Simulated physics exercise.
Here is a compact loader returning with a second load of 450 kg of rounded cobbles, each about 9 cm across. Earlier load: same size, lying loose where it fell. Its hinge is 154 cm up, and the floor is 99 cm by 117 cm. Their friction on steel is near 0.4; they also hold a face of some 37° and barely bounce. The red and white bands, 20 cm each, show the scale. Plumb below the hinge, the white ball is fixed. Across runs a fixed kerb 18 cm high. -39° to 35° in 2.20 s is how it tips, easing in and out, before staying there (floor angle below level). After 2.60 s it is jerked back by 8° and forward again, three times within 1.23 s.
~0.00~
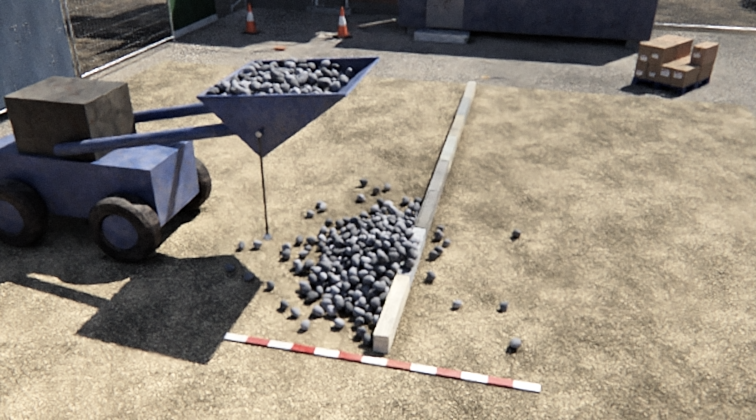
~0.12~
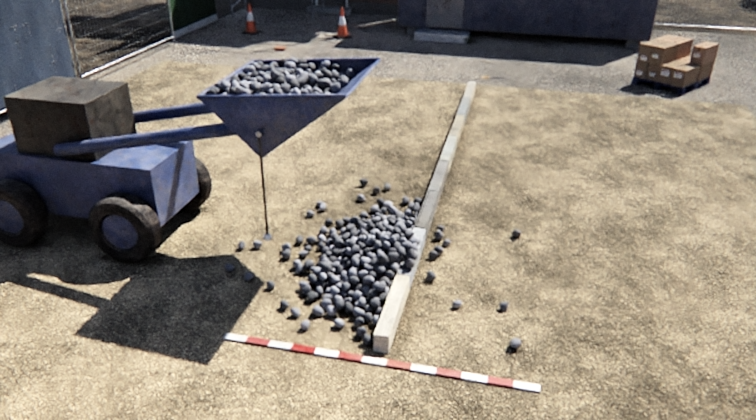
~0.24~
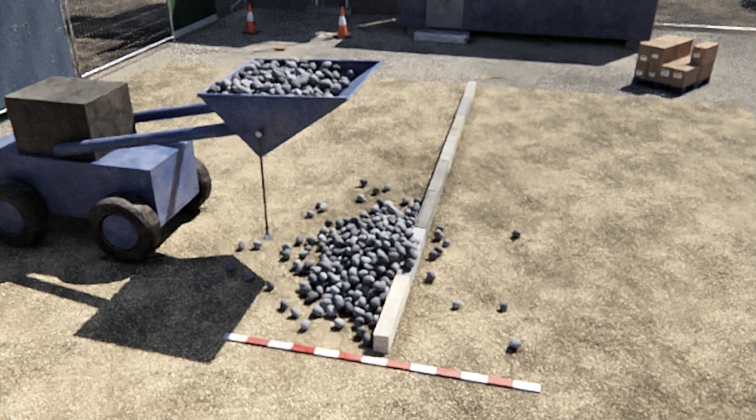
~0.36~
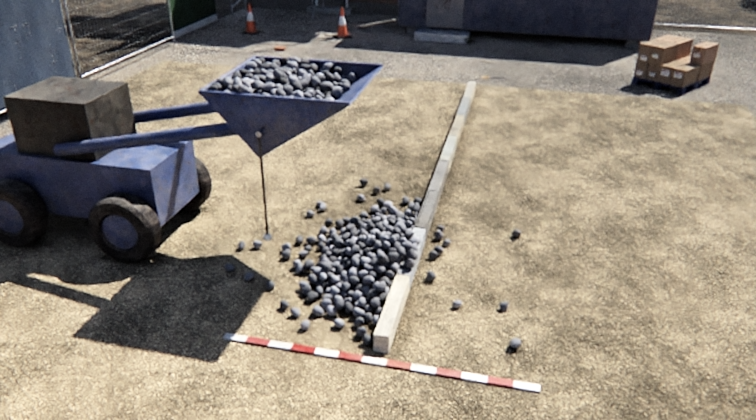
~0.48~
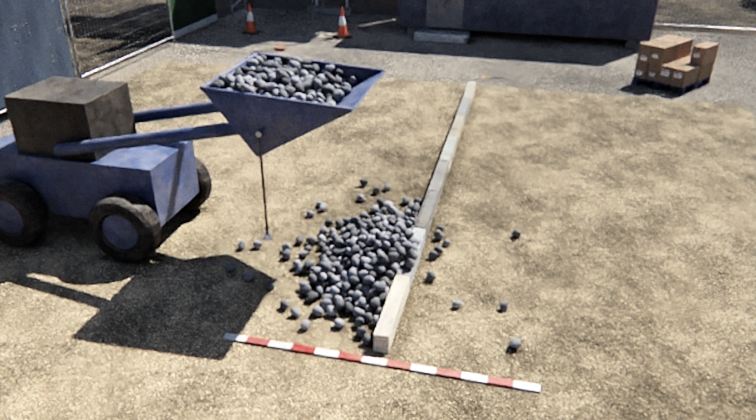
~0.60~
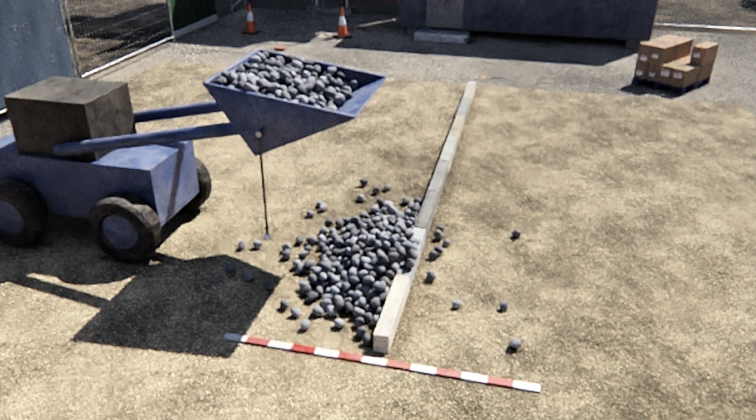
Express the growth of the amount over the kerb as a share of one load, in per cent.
Roughly 53 per cent of a load.
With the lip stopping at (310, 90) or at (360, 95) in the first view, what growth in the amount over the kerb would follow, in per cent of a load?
10 %, then 70 %.
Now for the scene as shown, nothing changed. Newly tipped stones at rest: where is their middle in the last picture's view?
Their middle is at about (422, 256).
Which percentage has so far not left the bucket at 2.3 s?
About 30 percent.
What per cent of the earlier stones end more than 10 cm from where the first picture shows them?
Some 15 percent, give or take.
After 1.6 s the floor is at 23°; in per cent of one load, 100 in the bucket, 98 on this side of the kerb, 2 over the kerb; the foremost stones are at (467, 269).
After 2.3 s the floor is at 35°; in per cent of one load, 31 in the bucket, 159 on this side of the kerb, 10 over the kerb; the foremost stones are at (475, 273).
After 4.3 s the floor is at 35°; in per cent of one load, 0 in the bucket, 145 on this side of the kerb, 55 over the kerb; the foremost stones are at (569, 265).
After 7.0 s the floor is at 35°; in per cent of one load, 0 in the bucket, 145 on this side of the kerb, 55 over the kerb; the foremost stones are at (569, 265). Net gain over the kerb, 53.
